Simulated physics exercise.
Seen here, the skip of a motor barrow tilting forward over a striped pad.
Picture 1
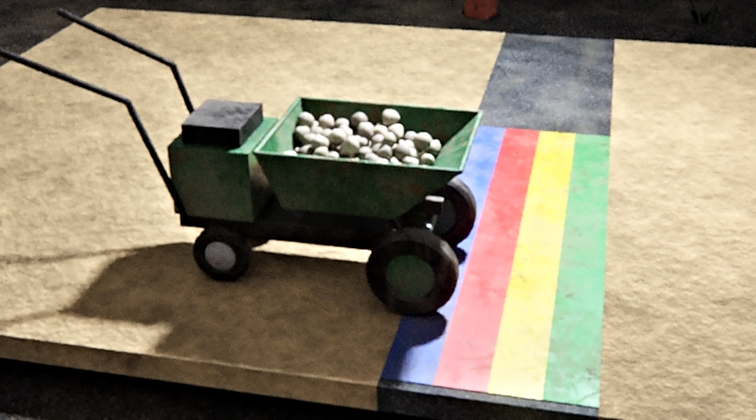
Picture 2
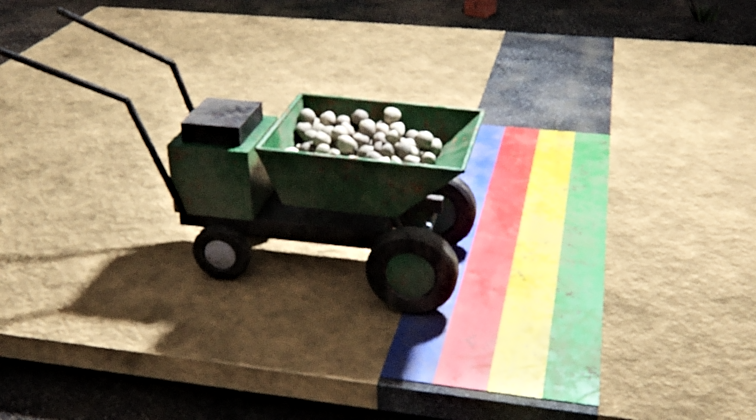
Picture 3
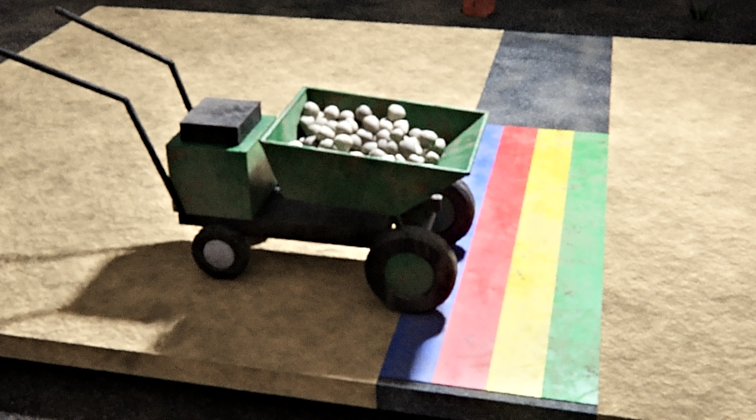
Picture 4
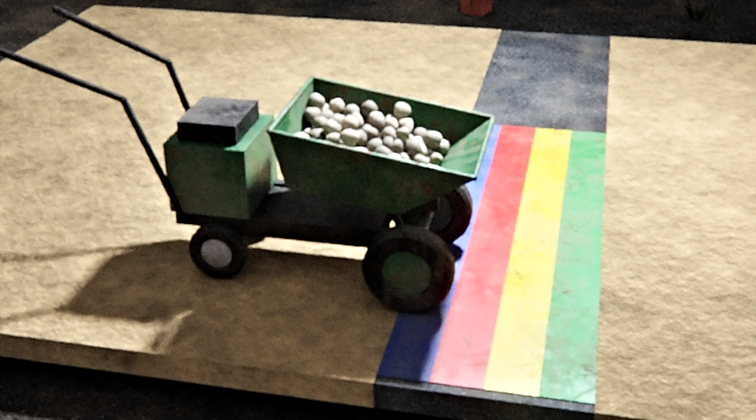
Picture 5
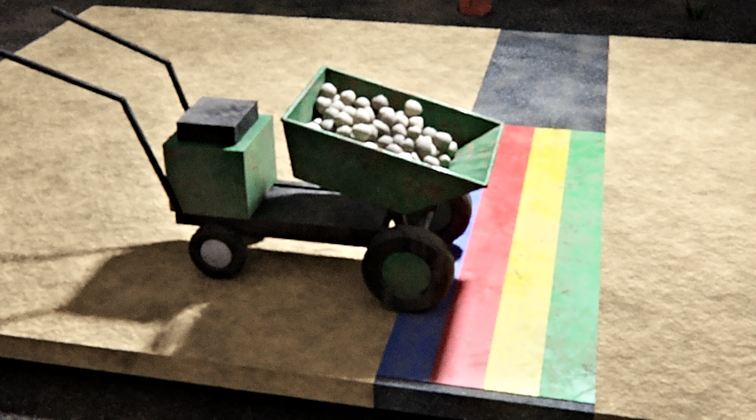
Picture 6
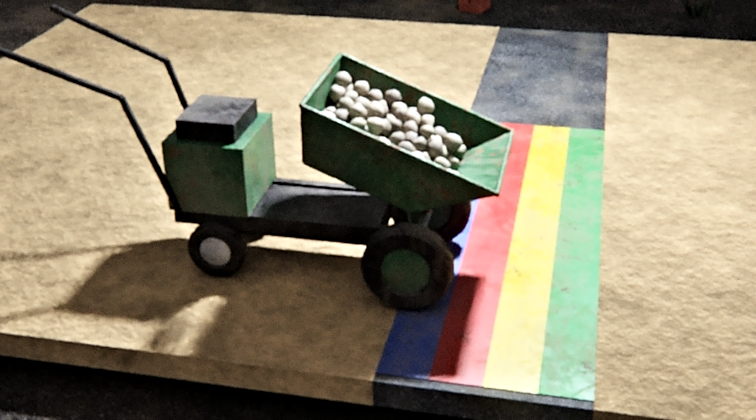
Green skip of a motor barrow tilting steadily forward to the right with its load of pale pebbles, beside colourful painted stripes.
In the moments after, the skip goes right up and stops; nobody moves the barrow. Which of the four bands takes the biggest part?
Most covered: The green band.
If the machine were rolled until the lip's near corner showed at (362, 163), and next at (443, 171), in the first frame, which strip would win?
One: The strip in red. Two: The green strip.
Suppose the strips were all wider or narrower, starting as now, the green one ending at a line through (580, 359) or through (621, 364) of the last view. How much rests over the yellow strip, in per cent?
First some 0, then 20 per cent.
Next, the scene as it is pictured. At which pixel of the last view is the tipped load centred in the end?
Close to (596, 286).
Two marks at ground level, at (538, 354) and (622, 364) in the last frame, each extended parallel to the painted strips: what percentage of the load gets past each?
The first gives 80 %, the second 30 %.
Soon after the last picture, skip tipped steeply; all in the skip.
A little later, skip tipped right over; about half in the skip; a stray few over the yellow strip; about a third over the green strip; about a quarter off the paint.
Later still, skip tipped right over; a small part in the skip; a small part over the yellow strip; about a third over the green strip; about half off the paint.
At rest, skip tipped right over; a small part in the skip; none over the blue strip; none over the red strip; a small part over the yellow strip; about a third over the green strip; about half off the paint.
